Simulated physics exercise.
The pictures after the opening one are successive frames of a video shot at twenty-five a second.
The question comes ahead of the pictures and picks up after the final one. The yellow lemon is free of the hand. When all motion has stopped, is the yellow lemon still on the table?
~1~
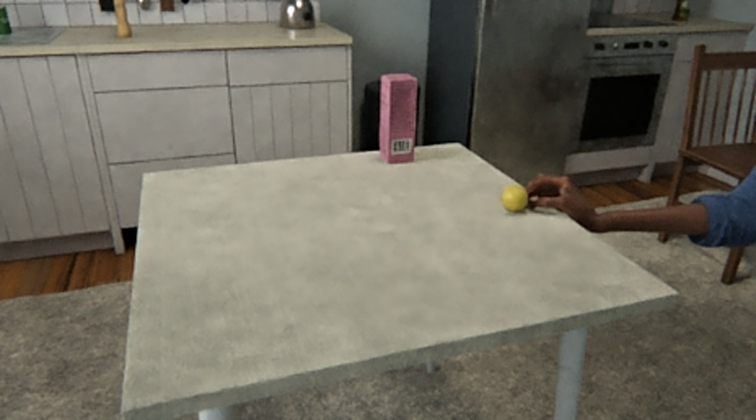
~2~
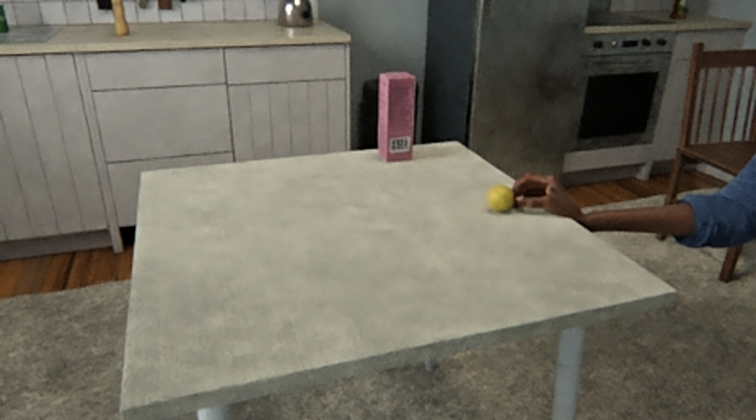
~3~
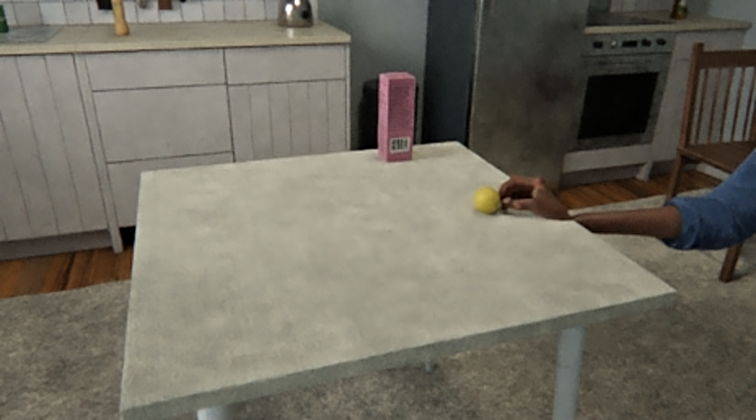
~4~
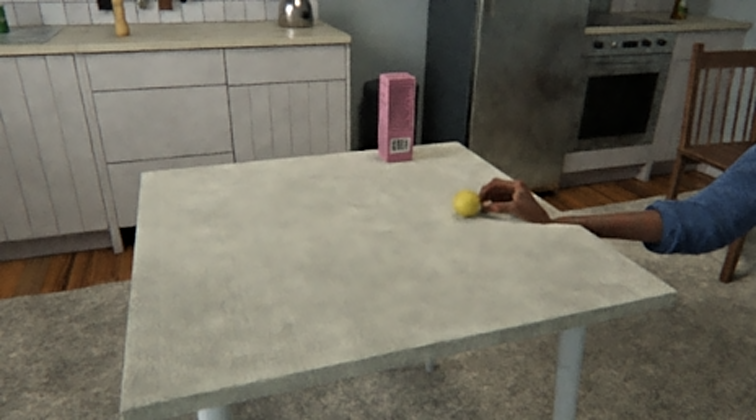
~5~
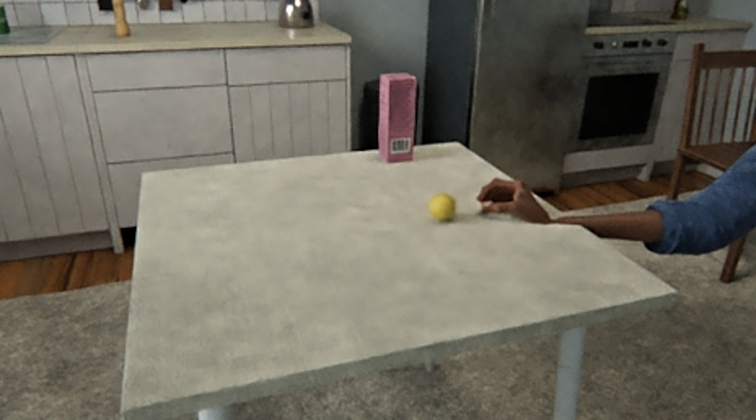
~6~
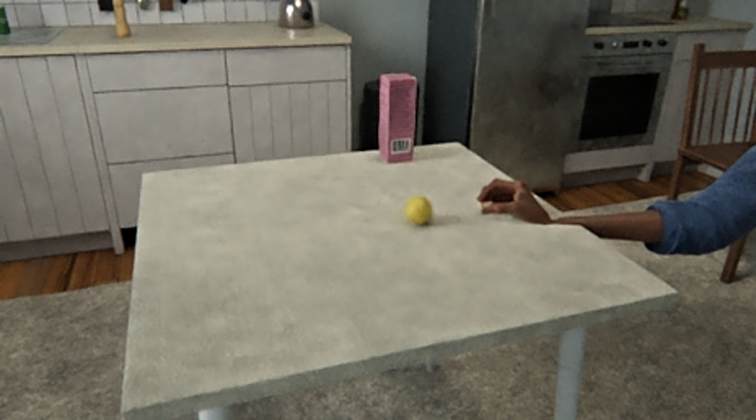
Short version: It escapes the table.
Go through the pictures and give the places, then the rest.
Under the hand; yellow lemon (515, 198), in the first picture.
Under the hand; yellow lemon (500, 198), in the second picture.
Under the hand; yellow lemon (487, 200), in the third picture.
Yellow lemon (467, 203), in the fourth picture.
Yellow lemon (443, 207) moved about its own width, in the fifth picture.
Yellow lemon (419, 210) moved well along, in the sixth picture.
Then, 0.20 s later than the last frame, yellow lemon moved well along near (291, 228).
Then, 0.40 s later than the last frame, yellow lemon moved well along near (157, 246).
Then, 0.70 s later than the last frame, yellow lemon now off the table.
Then, 0.90 s later than the last frame, things are still on the move.
When it is over, off the table, yellow lemon.
